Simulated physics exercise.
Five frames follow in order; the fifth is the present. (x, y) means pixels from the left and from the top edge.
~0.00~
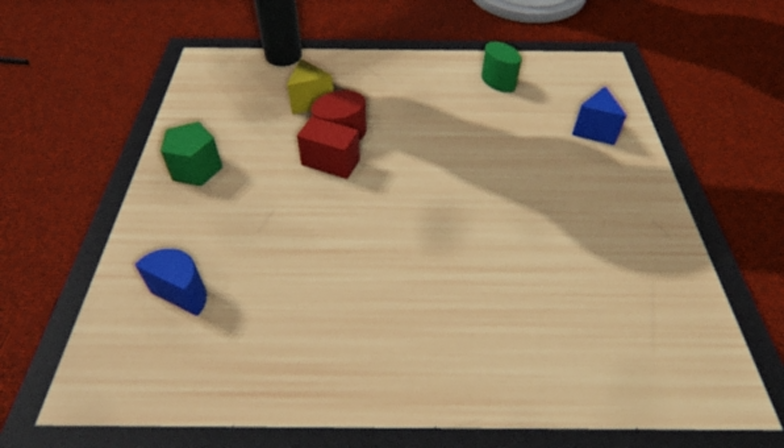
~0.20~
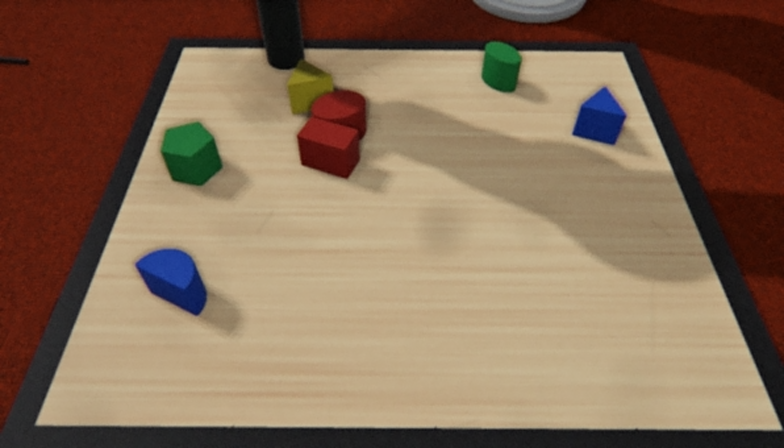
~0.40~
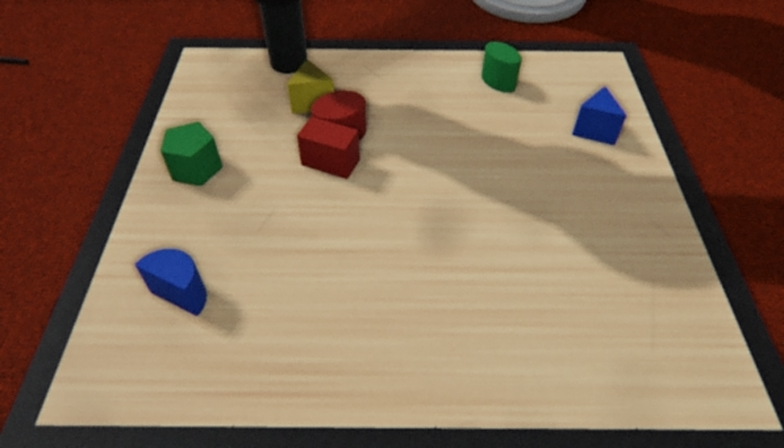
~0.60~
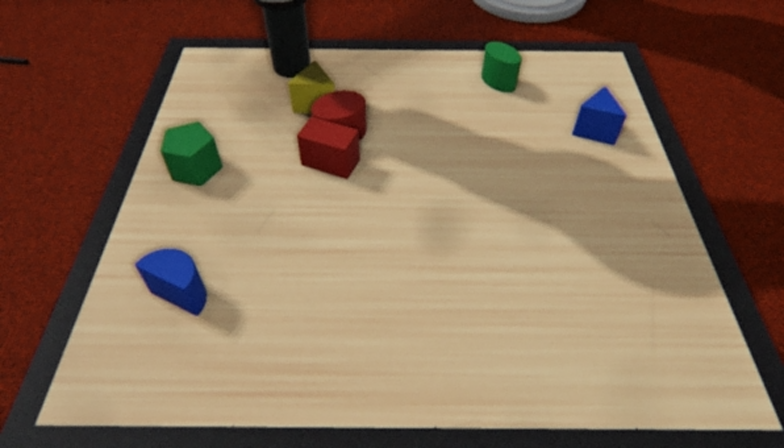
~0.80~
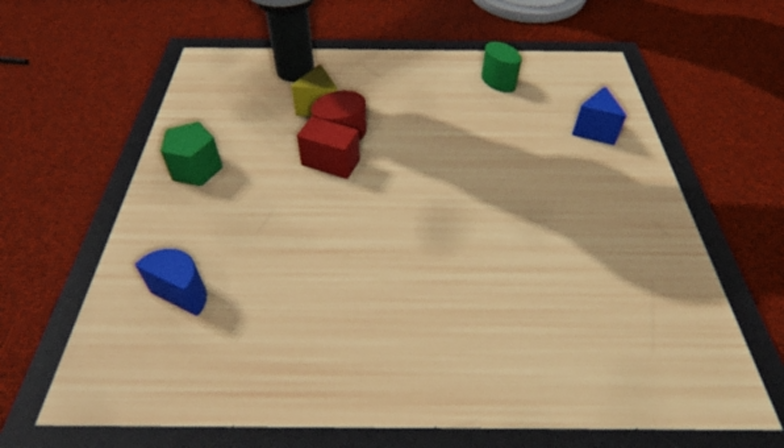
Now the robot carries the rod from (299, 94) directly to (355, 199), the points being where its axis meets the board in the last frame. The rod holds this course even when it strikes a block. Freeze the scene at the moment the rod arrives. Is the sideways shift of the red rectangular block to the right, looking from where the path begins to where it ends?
I'd say yes.
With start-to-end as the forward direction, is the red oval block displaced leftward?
Yes - that is the case.
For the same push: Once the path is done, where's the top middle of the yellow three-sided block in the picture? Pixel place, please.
It will likely be found at (350, 89).
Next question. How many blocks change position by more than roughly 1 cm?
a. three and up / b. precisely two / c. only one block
Letter a.
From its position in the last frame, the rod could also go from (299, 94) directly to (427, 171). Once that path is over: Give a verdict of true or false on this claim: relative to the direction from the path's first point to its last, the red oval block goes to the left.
That claim is false.
The first path, step by step. One third of the way, rod at (312, 104); yellow three-sided block at (348, 89), turned 35° anticlockwise; red oval block at (357, 113), turned 40° clockwise.
Two thirds of the way, rod at (331, 138); yellow three-sided block at (350, 89), turned 45° anticlockwise; red rectangular block at (332, 157), turned 25° anticlockwise; red oval block at (379, 125).
At the end, rod at (354, 177); yellow three-sided block at (350, 89), turned 45° anticlockwise; red rectangular block at (347, 200); red oval block at (383, 128), turned 25° anticlockwise.
